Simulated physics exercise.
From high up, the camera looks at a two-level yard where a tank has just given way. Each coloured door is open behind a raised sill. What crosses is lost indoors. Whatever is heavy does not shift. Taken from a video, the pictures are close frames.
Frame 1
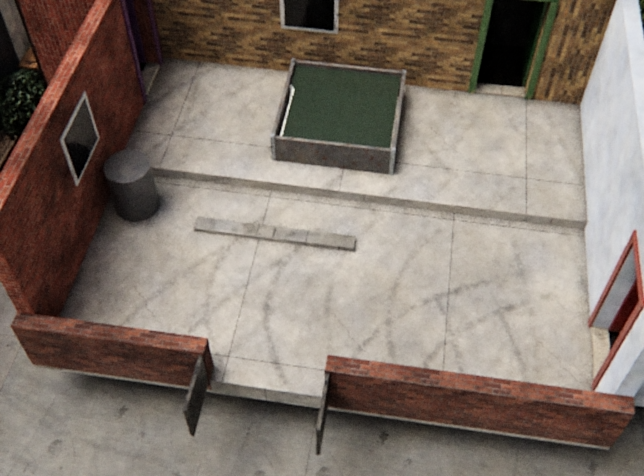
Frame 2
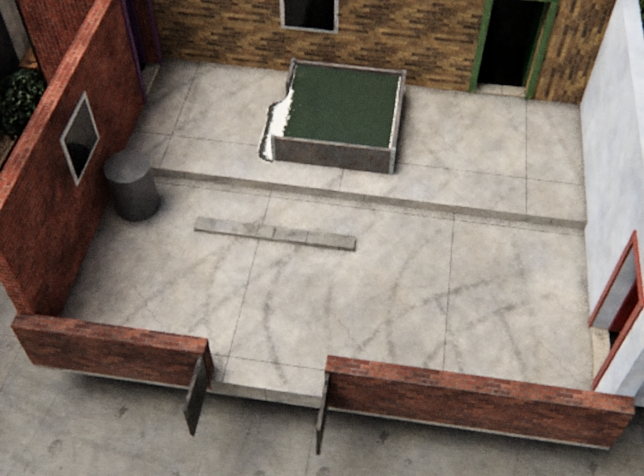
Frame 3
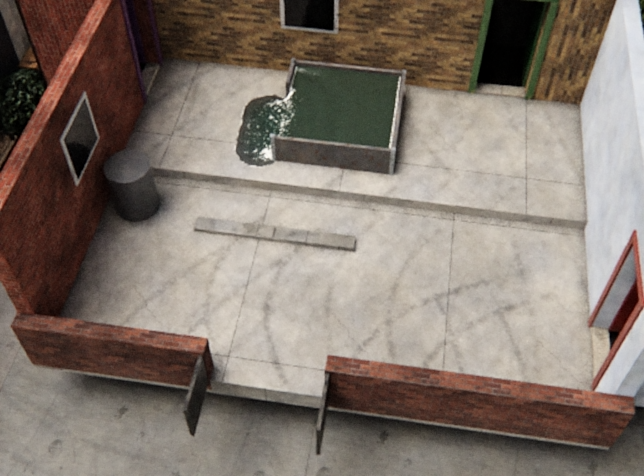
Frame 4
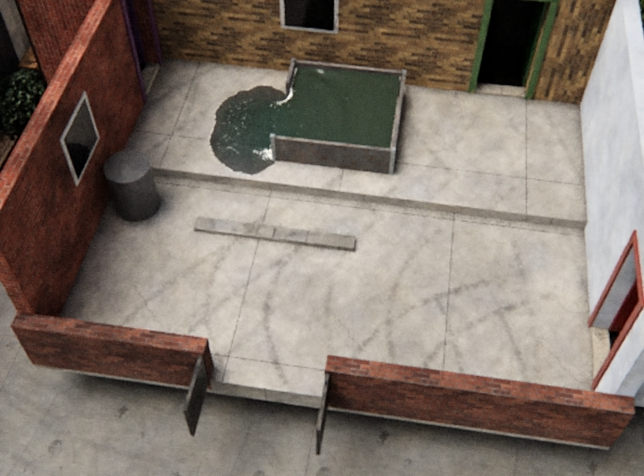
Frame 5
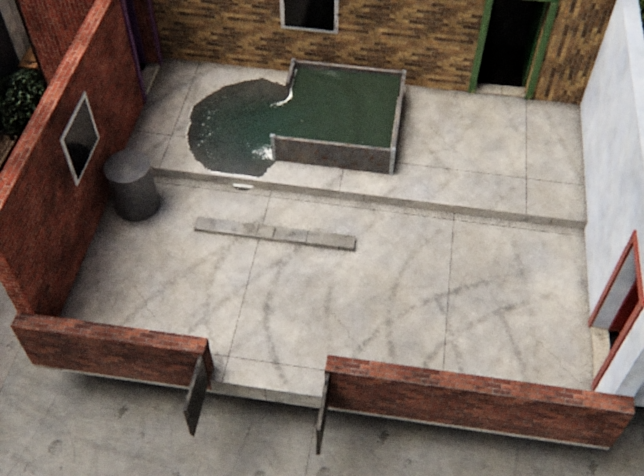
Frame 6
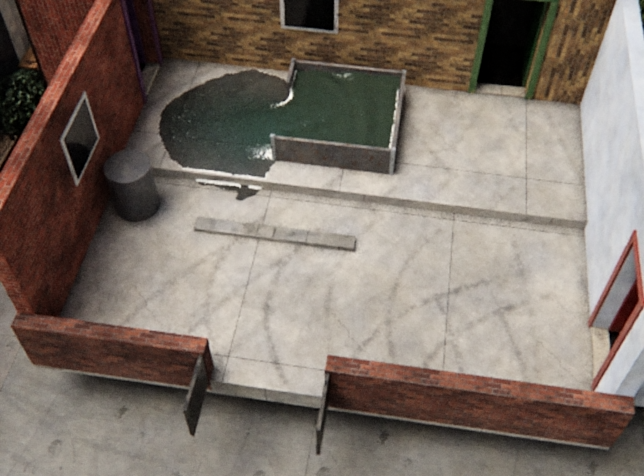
The clip opens on a high view of a two-level walled yard, where a square tank of dark green water stands on the upper level. Water bursts from its left side and spreads leftward in a widening dark pool, then spills over the step's edge onto the lower paving.
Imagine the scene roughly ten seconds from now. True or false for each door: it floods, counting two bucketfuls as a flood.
Green door - false; red door - false; purple door - true.
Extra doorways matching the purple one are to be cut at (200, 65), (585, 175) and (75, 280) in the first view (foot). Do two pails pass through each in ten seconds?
In sequence: Exceeds it, falls short, falls short.
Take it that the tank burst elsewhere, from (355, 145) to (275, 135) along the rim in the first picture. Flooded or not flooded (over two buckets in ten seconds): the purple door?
In short: Purple door falls short.
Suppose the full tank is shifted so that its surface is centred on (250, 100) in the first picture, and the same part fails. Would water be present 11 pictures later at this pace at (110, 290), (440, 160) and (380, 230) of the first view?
As listed: Flooded, clear, dry.
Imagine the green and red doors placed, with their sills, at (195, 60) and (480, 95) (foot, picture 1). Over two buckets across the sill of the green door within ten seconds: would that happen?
Green: Exceeds the limit.
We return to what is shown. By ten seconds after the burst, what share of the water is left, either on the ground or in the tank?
About 90 %.
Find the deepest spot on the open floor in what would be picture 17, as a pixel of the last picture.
At about (128, 183).
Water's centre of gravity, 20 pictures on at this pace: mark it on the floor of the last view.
I'd mark it close to (238, 145).
A moment on, water covers 15 % of the floor; the green door not reached, the red door not reached, the purple door under two buckets in.
Next, water covers 20 % of the floor; the green door not reached, the red door not reached, the purple door over two buckets in.
Then, water covers 30 % of the floor; the green door not reached, the red door not reached, the purple door over two buckets in.
Later, water covers 50 % of the floor; the green door wet at the sill, nothing in, the red door not reached, the purple door far over two buckets in.
In the end, water covers 75 % of the floor; the green door wet at the sill, nothing in, the red door wet at the sill, nothing in, the purple door far over two buckets in.
